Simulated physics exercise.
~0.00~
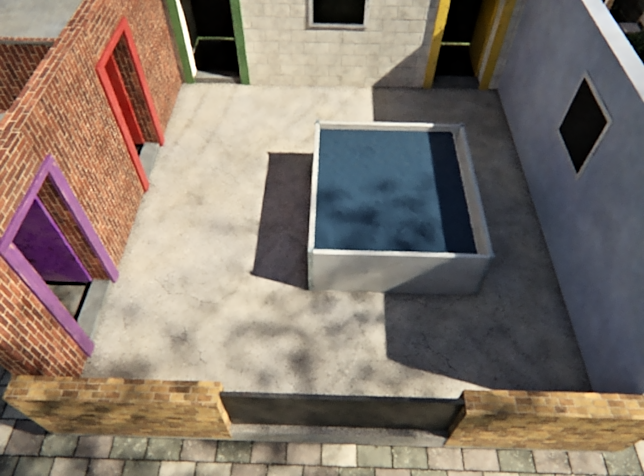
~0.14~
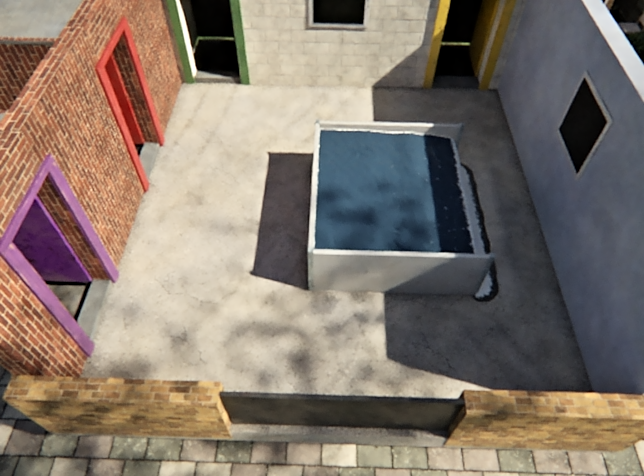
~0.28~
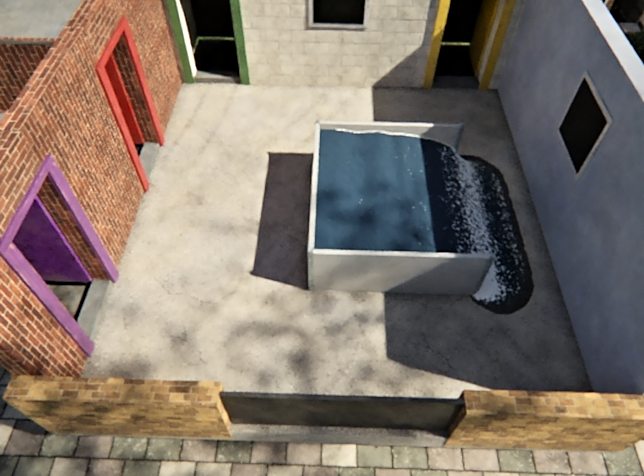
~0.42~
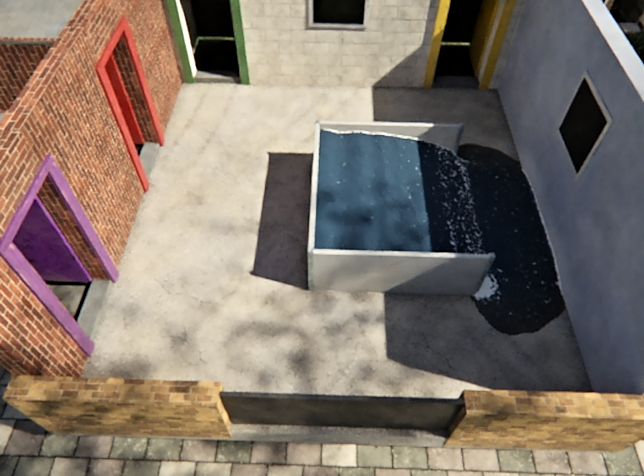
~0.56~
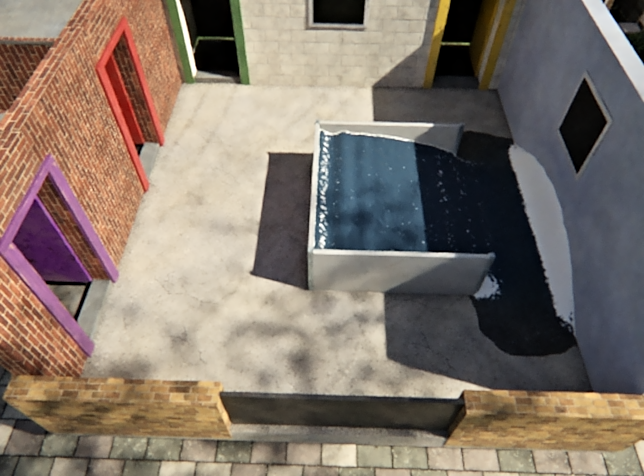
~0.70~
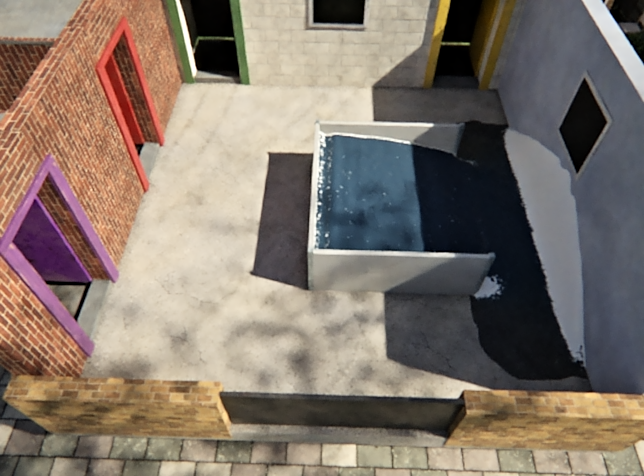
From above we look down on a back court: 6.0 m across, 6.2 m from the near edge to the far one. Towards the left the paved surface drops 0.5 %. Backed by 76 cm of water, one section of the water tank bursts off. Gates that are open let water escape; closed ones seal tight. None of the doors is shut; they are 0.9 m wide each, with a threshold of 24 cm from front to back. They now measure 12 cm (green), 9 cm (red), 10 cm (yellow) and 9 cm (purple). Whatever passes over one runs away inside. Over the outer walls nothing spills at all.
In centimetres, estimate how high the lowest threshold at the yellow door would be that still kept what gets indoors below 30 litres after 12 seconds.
It comes to roughly 32 cm.
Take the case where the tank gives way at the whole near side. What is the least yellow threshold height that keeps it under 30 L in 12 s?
Some 24 centimetres.
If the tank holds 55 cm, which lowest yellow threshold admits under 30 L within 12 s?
Then roughly 22 cm.
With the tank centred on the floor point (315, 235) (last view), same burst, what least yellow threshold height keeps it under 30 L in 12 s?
New minimum height: Approx. 29 cm.
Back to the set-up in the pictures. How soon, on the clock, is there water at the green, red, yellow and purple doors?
Green = 3.2 s, red = 4.5 s, yellow = 1.4 s, purple = 3.2 s.
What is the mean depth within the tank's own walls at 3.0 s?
The average depth is some 23 cm.
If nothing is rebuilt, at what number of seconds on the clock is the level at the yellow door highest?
Roughly 2.4 s.
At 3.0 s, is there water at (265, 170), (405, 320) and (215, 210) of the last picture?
1: Unwetted; 2: Awash; 3: Unwetted.
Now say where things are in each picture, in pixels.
The water tank at (394, 186) is whole and still, 76 cm deep; the yellow door at (468, 39) is dry, in the first picture.
The front is at a hidden place, 0.3 m from the gap at (463, 213); 0.4 m2 of floor is wet, 76 cm left at the back, in the second picture.
Water pours out at (462, 214) and has run 0.8 m, to (524, 265); about 13 cm deep outside, 76 cm at the back, in the third picture.
The gap is at (462, 215), the front 1.2 m out at (560, 296); the back of the water tank holds 75 cm, in the fourth picture.
Water pours out at (462, 215) and has run 1.3 m, to (573, 337); about 16 cm deep outside, 67 cm at the back, in the fifth picture.
Water pours out at (461, 216) and has run 1.6 m, to (583, 369); about 19 cm deep outside, 64 cm at the back; the yellow door at (468, 39), 3.4 m from the gap, is still 1.3 m from the nearest water, in the sixth picture.
After 1.4 s water covers 20 % of the floor, deepest (57 cm) near (527, 232); 3 cm at the yellow door, 0 litres in over its 10 cm threshold.
After 3.0 s water covers 55 % of the floor, deepest (37 cm) near (598, 420); 30 cm at the yellow door, 235 litres in over its 10 cm threshold.
After 12.0 s water covers 100 % of the floor, deepest (14 cm) near (147, 187); 8 cm at the yellow door, 397 litres in over its 10 cm threshold.
At the yellow door as built, the water arrived by 1.4 s and peaked near 35 cm at 2.4 s.
Run again over the same 12 s with other heights there, 51 litres in over 29 cm, 5 litres over 39 cm. The limit of 30 litres is kept from about 32 cm up.
